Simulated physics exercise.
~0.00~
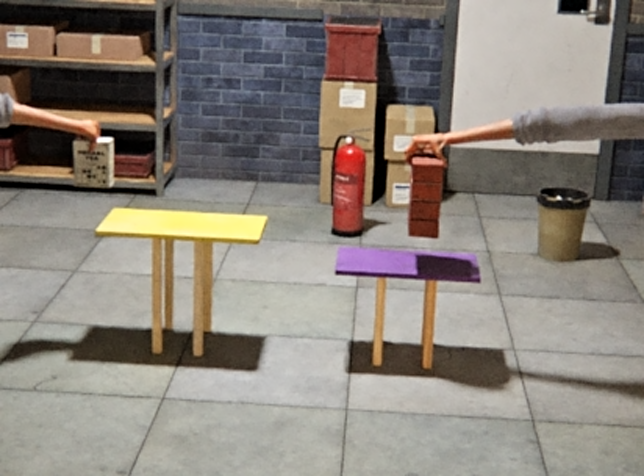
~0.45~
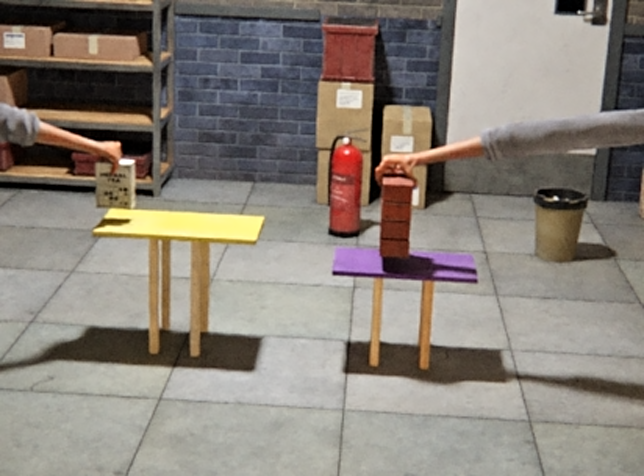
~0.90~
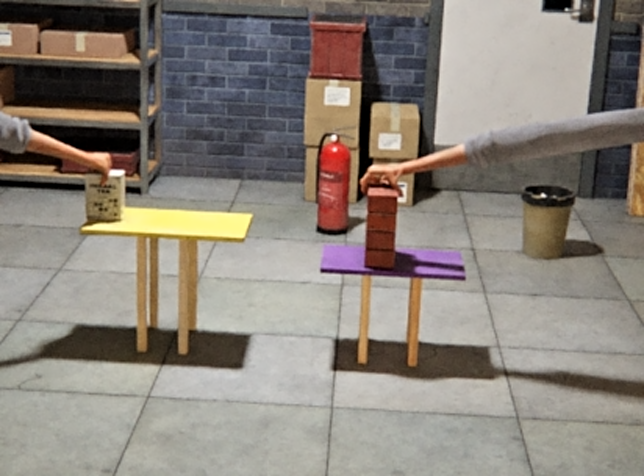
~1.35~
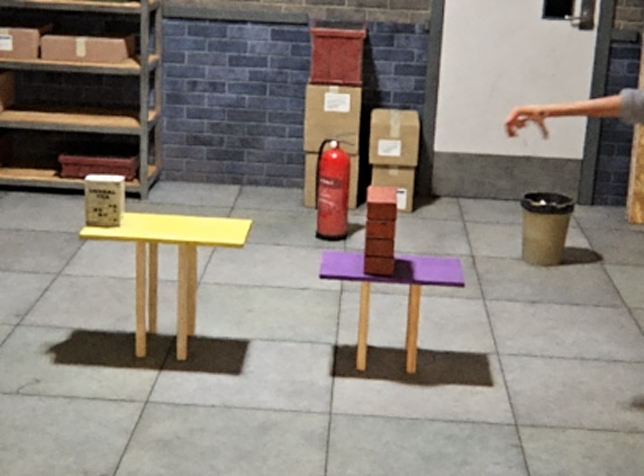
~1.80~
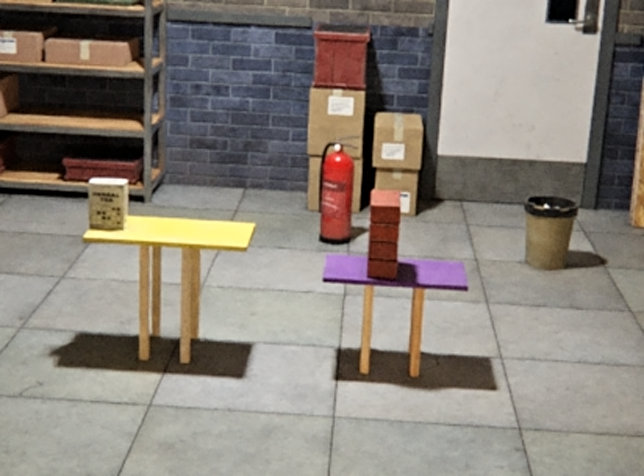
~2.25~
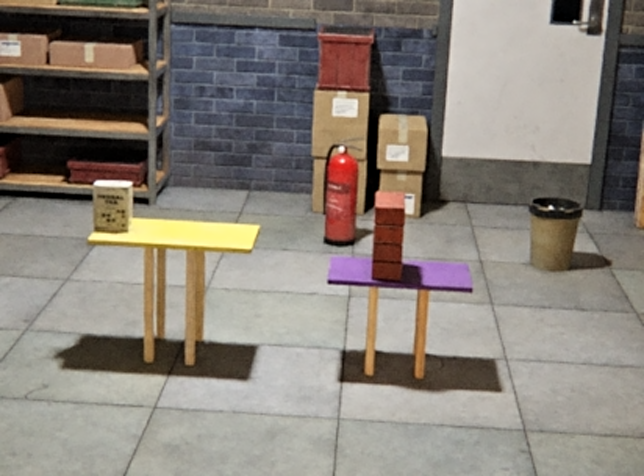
At first, a yellow trestle and a purple trestle stand on a tiled floor, while a hand from the left holds a small upright packet and a hand from the right grips a stack of red bricks above the purple top. The left hand moves the packet right and down onto the left end of the yellow trestle. The other hand lowers the bricks leftward onto the purple one, left of its middle. Both hands then let go and withdraw, the right one still briefly in view. Finally, both trestles stay flat on their feet, still bearing their loads.
